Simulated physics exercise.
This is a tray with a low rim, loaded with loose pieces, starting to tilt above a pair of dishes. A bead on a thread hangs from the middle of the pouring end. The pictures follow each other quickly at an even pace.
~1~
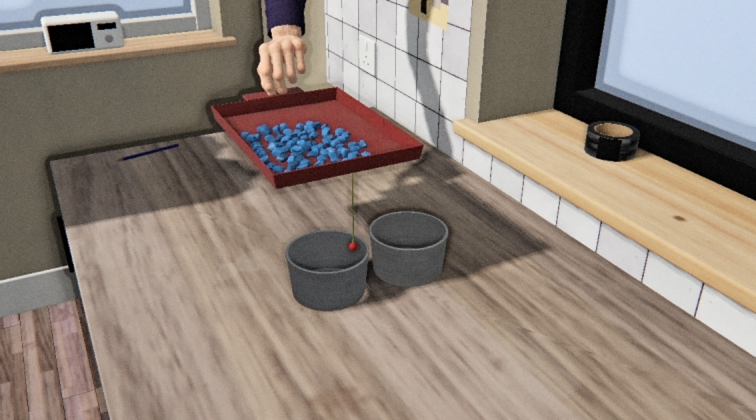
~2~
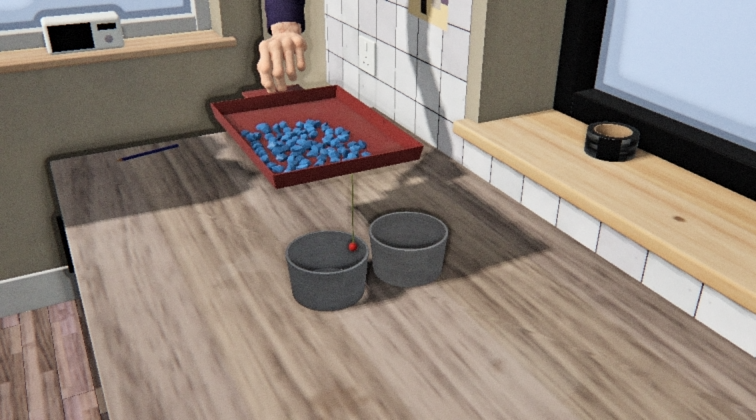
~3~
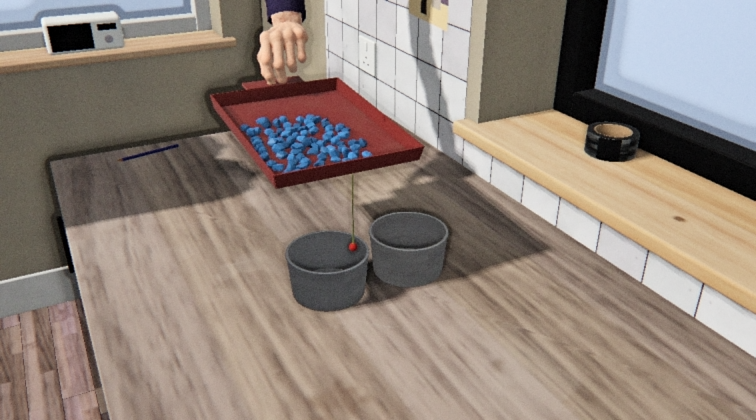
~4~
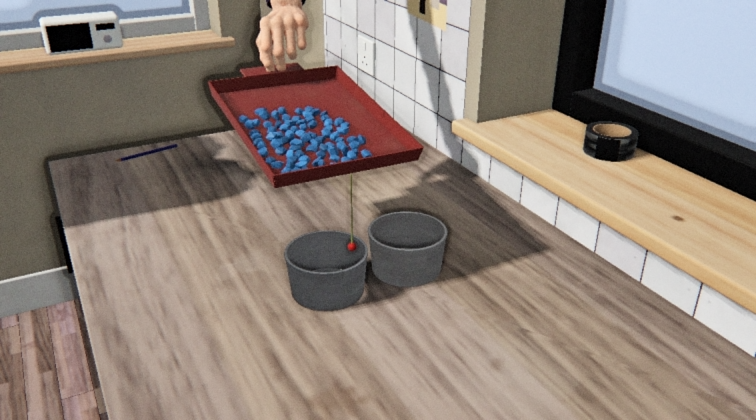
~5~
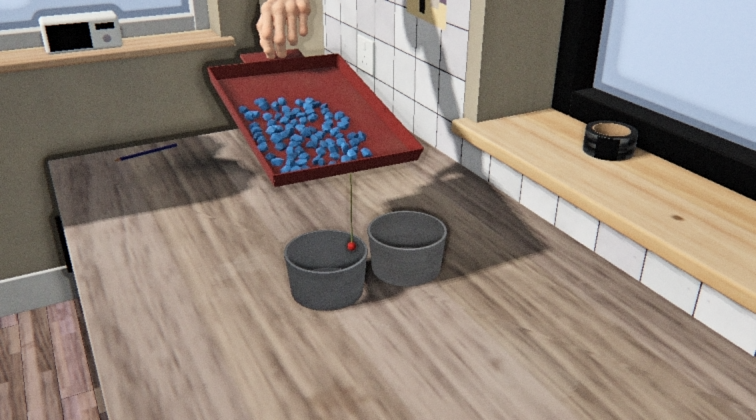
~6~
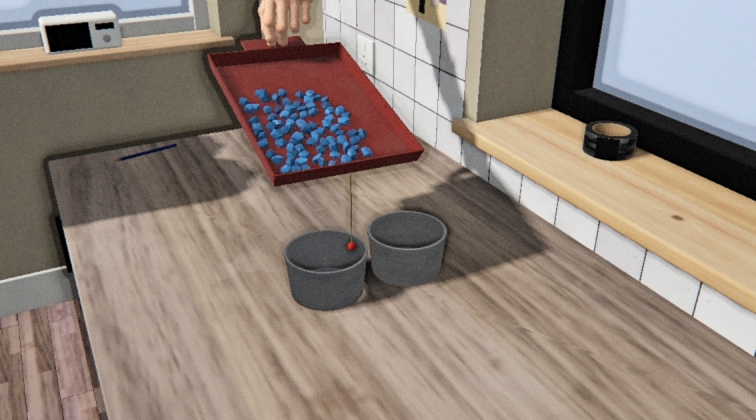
To begin with, a hand holds a red tray of small blue stones level above two grey dishes on a wooden counter, a red bead hanging from its near edge. The hand then raises the far end, tilting the tray gradually more steeply, while the stones stay bunched on it and the dishes remain still.
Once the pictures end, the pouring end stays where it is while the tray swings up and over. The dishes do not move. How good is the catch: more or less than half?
Together they catch only the smaller part.
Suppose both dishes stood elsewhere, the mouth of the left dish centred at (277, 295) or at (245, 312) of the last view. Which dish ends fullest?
First the right-hand dish, then the right-hand dish.
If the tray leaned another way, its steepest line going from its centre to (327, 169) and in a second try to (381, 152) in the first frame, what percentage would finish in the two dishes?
Roughly 0 per cent, and 70 per cent.
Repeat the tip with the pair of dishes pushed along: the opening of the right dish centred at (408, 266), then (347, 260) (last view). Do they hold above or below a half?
First over half, then the smaller part.
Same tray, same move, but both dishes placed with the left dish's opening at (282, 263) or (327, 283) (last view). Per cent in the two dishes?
In turn 0 and 90 in a hundred.
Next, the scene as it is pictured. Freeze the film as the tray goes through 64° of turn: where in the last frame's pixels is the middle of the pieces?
Around (342, 155).
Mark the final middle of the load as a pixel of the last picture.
Near (390, 326).
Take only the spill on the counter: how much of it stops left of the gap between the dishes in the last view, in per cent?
About 30 per cent.
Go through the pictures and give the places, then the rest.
The first picture shows corners of the pouring end (275, 173) and (420, 144), level; middle of the load (308, 146), aquarium stones; left dish (345, 287); right dish (428, 263); bead on its thread (353, 247).
The second picture shows corners of the pouring end (275, 173) and (420, 145), level; middle of the load (308, 145).
The third picture shows corners of the pouring end (276, 173) and (420, 146), tipped barely, level across its low end; middle of the load (308, 142).
The fourth picture shows corners of the pouring end (275, 173) and (420, 146), tipped a little, level across its low end; middle of the load (307, 138).
The fifth picture shows corners of the pouring end (275, 173) and (420, 147), tipped a little, level across its low end; middle of the load (307, 133).
The sixth picture shows corners of the pouring end (276, 173) and (420, 148), tipped clearly, level across its low end; middle of the load (307, 129); left dish (343, 286); right dish (426, 263).
Just after the last frame, tray tipped steeply; almost all on the tray; just a few in the air.
A moment on, tray tipped past a quarter turn; roughly half on the tray; roughly a quarter outside both; roughly a quarter in the air.
Further on, tray tipped past a quarter turn; just a few in the right dish; almost all outside both.
When it is over, tray tipped past a quarter turn; not one in the left dish; just a few in the right dish; almost all outside both.
